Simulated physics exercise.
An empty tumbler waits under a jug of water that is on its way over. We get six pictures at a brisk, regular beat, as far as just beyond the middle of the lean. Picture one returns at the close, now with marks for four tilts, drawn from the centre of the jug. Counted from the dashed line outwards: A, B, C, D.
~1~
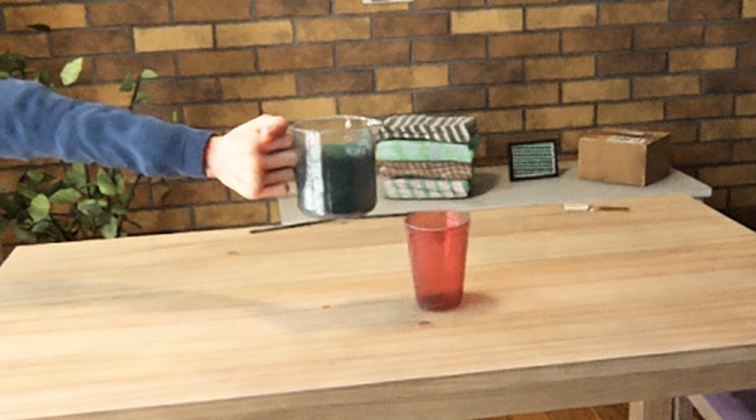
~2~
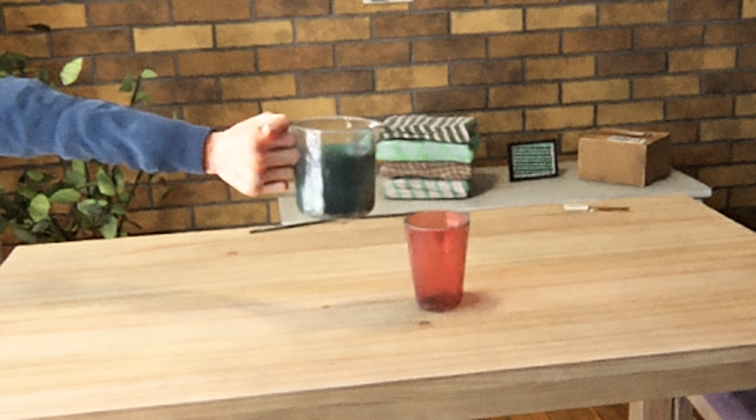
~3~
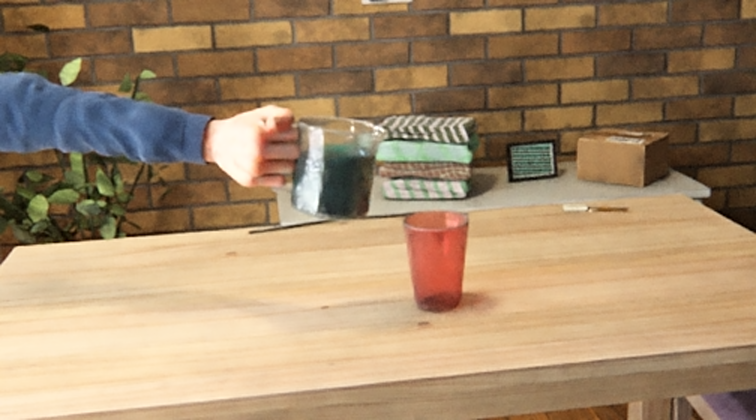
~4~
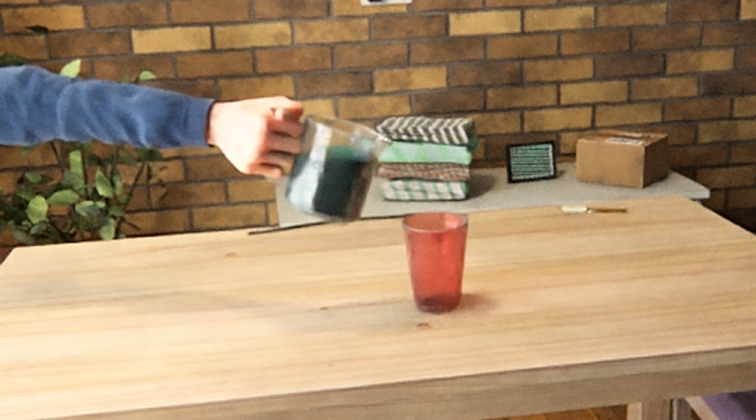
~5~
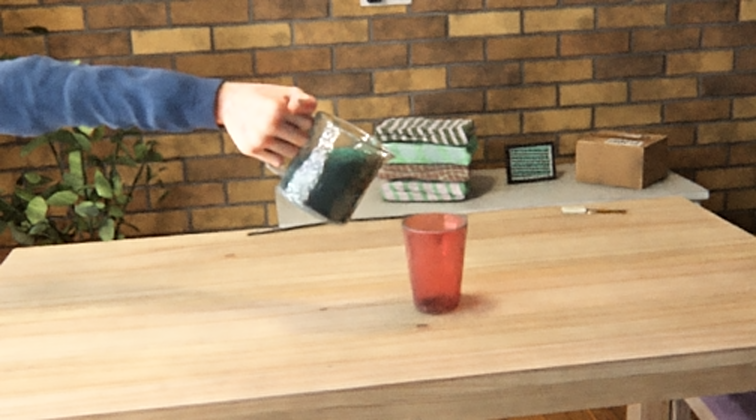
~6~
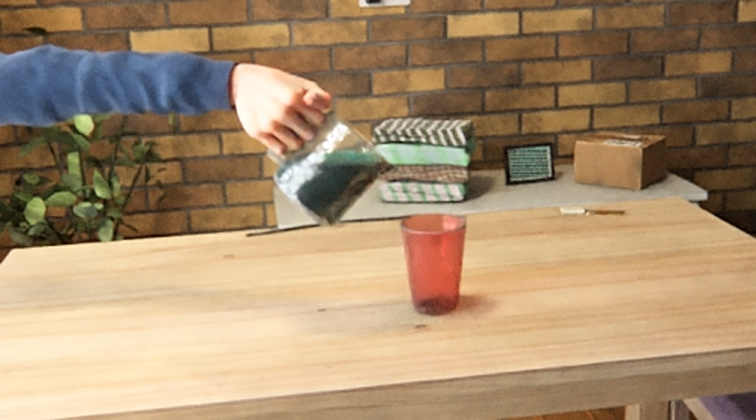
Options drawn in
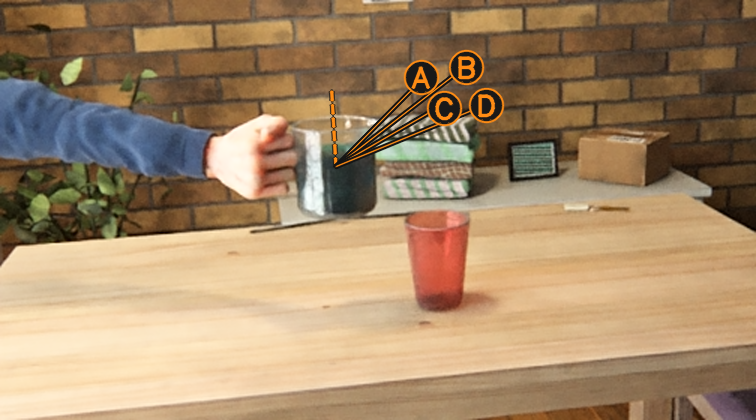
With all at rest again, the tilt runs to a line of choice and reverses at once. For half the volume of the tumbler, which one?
I would pick line C.
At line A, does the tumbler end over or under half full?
Under.
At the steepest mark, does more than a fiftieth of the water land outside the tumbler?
No, it does not.
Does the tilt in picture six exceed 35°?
Yes, it does.
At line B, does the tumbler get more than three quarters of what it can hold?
No, it does not.
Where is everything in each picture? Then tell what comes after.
Upright, lip at (382, 123); rim of the tumbler round (437, 219); nothing has left yet.
Tipped about 2°, lip at (384, 125); nothing has left yet.
Tipped about 9°, lip at (387, 131); nothing has left yet.
Tipped about 19°, lip at (392, 142); nothing has left yet.
Tipped about 32°, lip at (395, 156); nothing has left yet.
Tipped about 45°, lip at (394, 171); nothing has left yet.
On the marked copy, A at (410, 90); B at (452, 76); C at (427, 113); D at (470, 111).
With A, the tumbler ends with about 16 % of what it can hold.
With B, the tumbler ends with about 31 % of what it can hold.
With C, the tumbler ends with about 50 % of what it can hold.
With D, the tumbler ends with about 68 % of what it can hold.
